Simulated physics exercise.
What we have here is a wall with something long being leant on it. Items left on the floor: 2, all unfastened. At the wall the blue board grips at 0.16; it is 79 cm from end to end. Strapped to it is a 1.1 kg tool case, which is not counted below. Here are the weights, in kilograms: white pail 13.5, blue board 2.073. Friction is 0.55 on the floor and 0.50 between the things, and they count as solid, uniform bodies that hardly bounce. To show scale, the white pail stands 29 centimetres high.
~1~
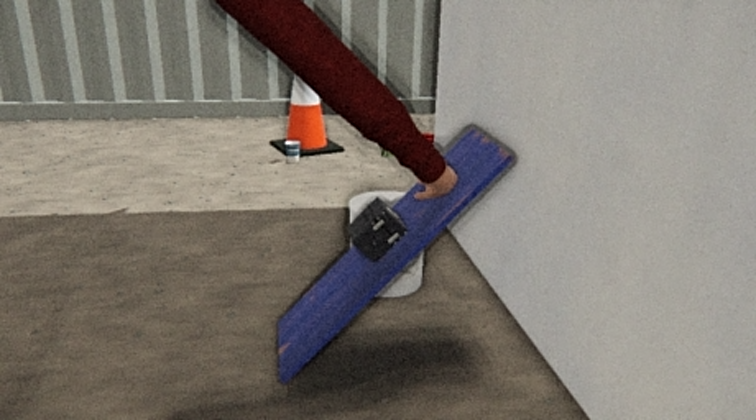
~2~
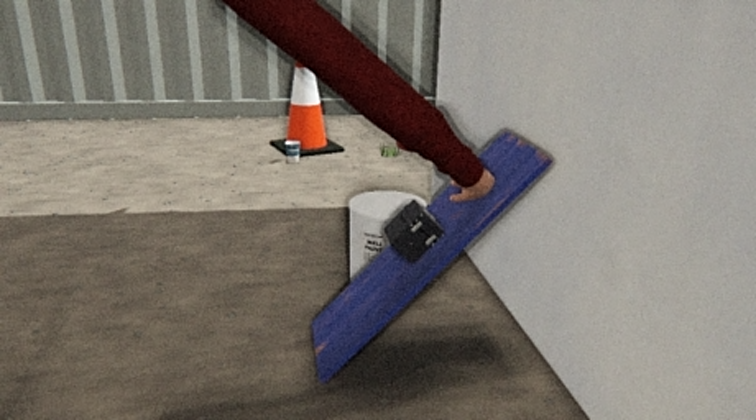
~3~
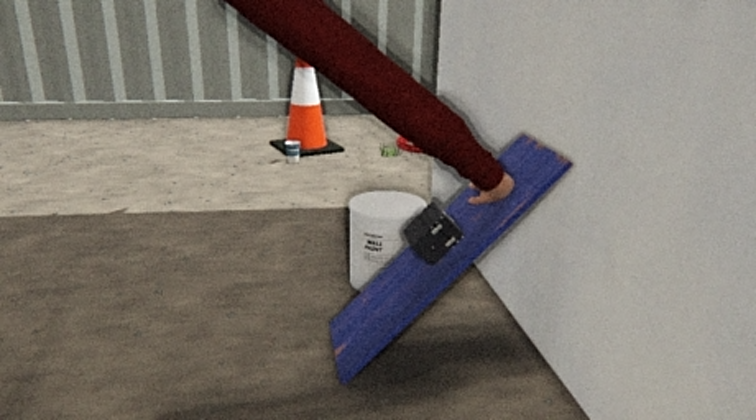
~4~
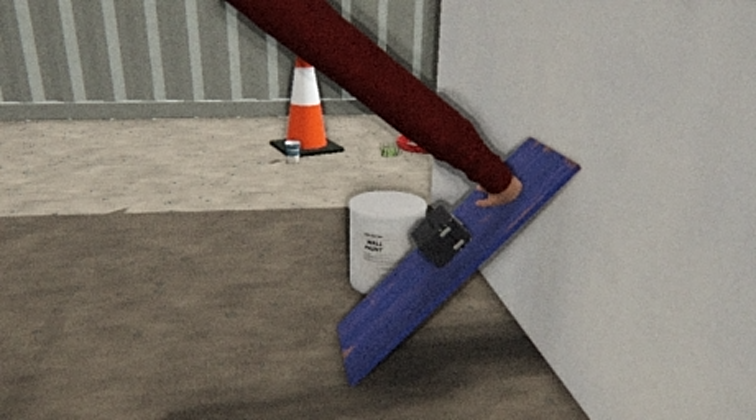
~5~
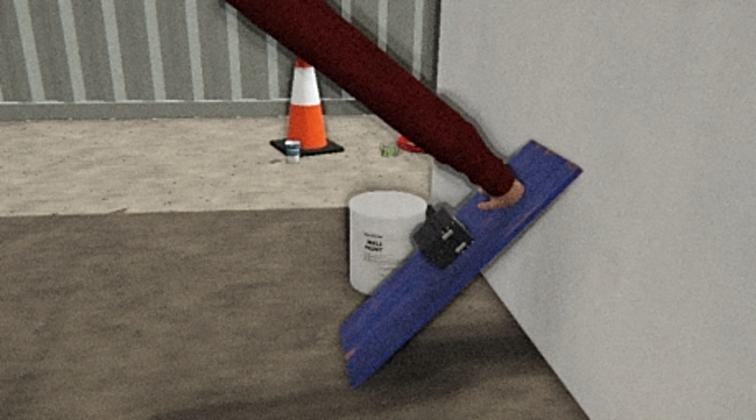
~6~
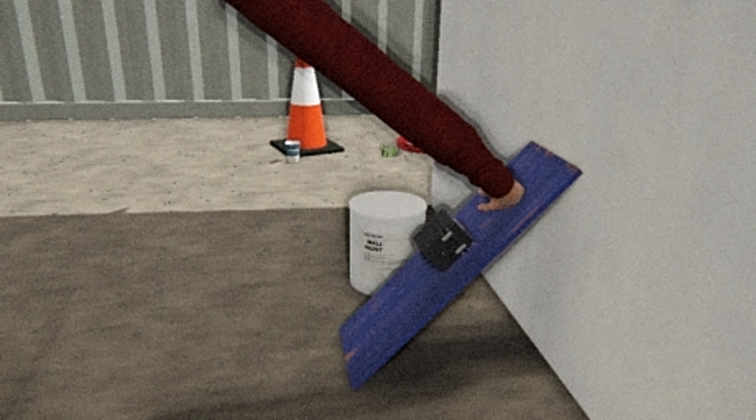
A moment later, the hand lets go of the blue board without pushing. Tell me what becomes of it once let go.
It stays where it was.
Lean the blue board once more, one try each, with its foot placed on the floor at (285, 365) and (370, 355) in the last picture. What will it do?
Trial 1: Slips; trial 2: Stable.
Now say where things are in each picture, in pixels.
In the first frame, 18 cm from its place; blue board (382, 250).
In the second frame, 9 cm from its place; blue board (419, 251).
In the third frame, 4 cm from its place; blue board (438, 253); white pail (387, 243).
In the fourth frame, 1 cm from its place; blue board (446, 256); white pail (387, 243).
In the fifth frame, leant on the wall, still held; blue board (448, 258); white pail (387, 243).
In the sixth frame, leant on the wall, still held; blue board (448, 260); white pail (387, 243).
Then, 0.40 s past the last view, nothing moves.
Then, 0.90 s past the last view, blue board resting near (448, 260).
Finally, both still in place (within 10 cm). Final places as that camera would see them, blue board near (448, 260). The board remains leaning.
